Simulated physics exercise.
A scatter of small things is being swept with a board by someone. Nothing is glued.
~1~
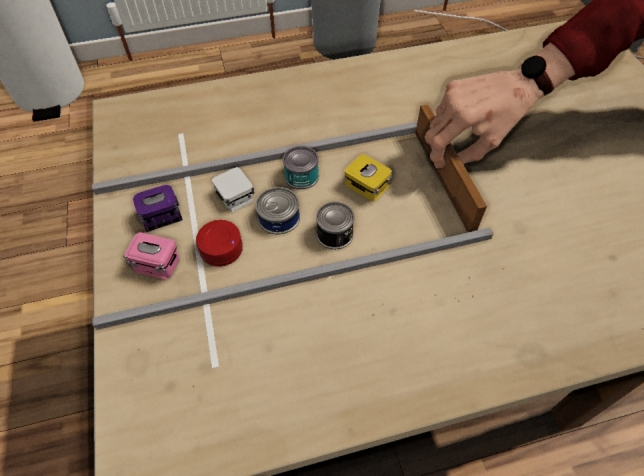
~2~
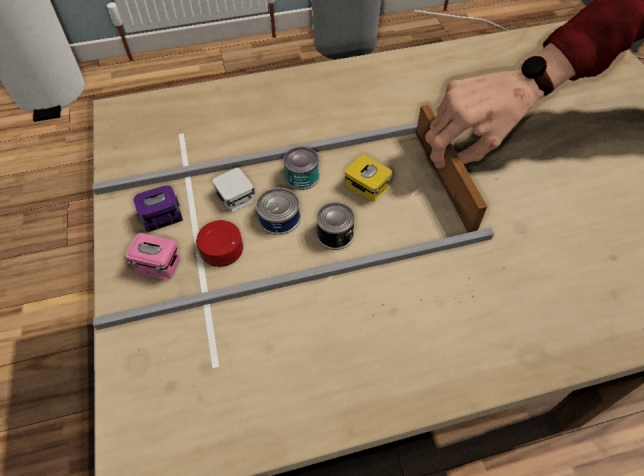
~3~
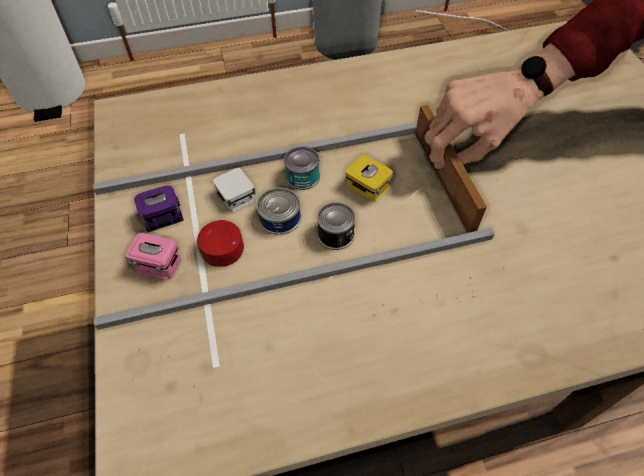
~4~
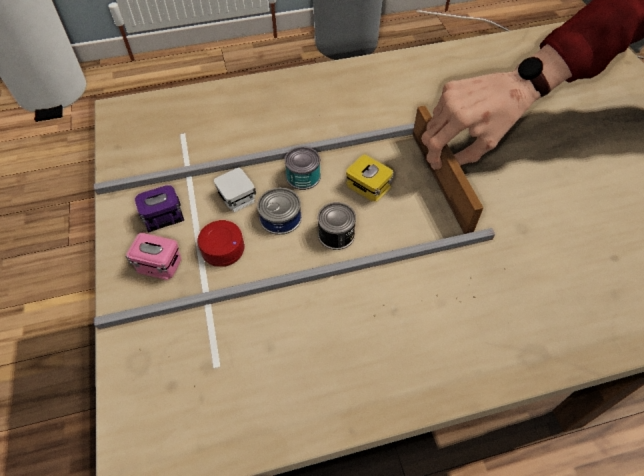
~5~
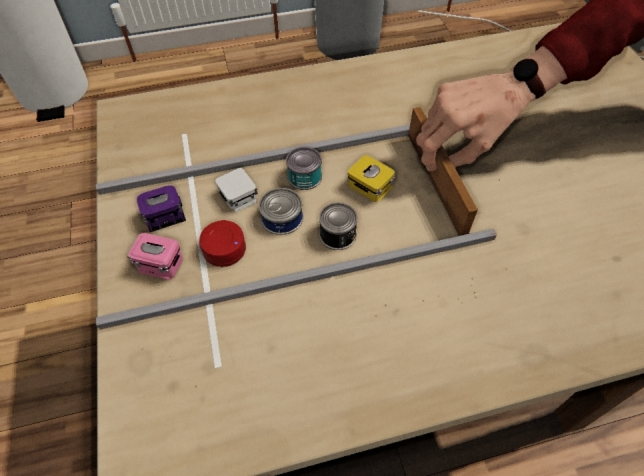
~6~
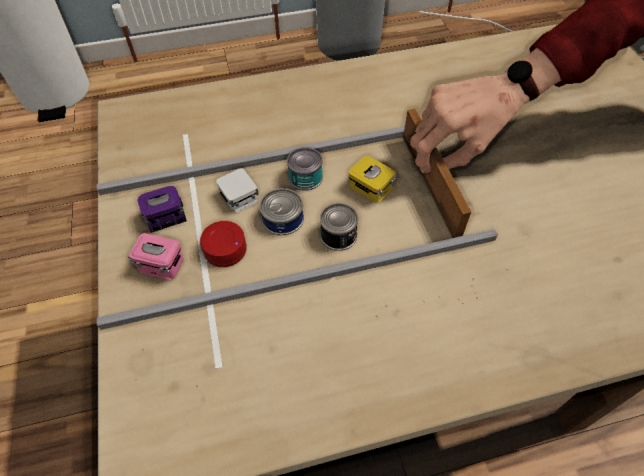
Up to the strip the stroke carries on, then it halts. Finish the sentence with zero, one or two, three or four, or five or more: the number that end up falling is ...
The number that end up falling is zero.
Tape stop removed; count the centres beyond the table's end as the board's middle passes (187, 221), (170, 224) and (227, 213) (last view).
0, 2, 0.
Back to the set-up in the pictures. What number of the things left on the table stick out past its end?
The overhang total is 2.
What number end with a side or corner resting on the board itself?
Contact count: 3.
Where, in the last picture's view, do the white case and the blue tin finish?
White case at about (144, 208), blue tin at about (144, 239).
Soon after, none off yet; pink case at rest near (158, 257); purple case at rest near (162, 209); red lid at rest near (224, 244).
Then, none off yet; pink case at rest near (157, 258); purple case at rest near (162, 209); red lid moved a little near (203, 260).
At rest, the number that fall off is zero.
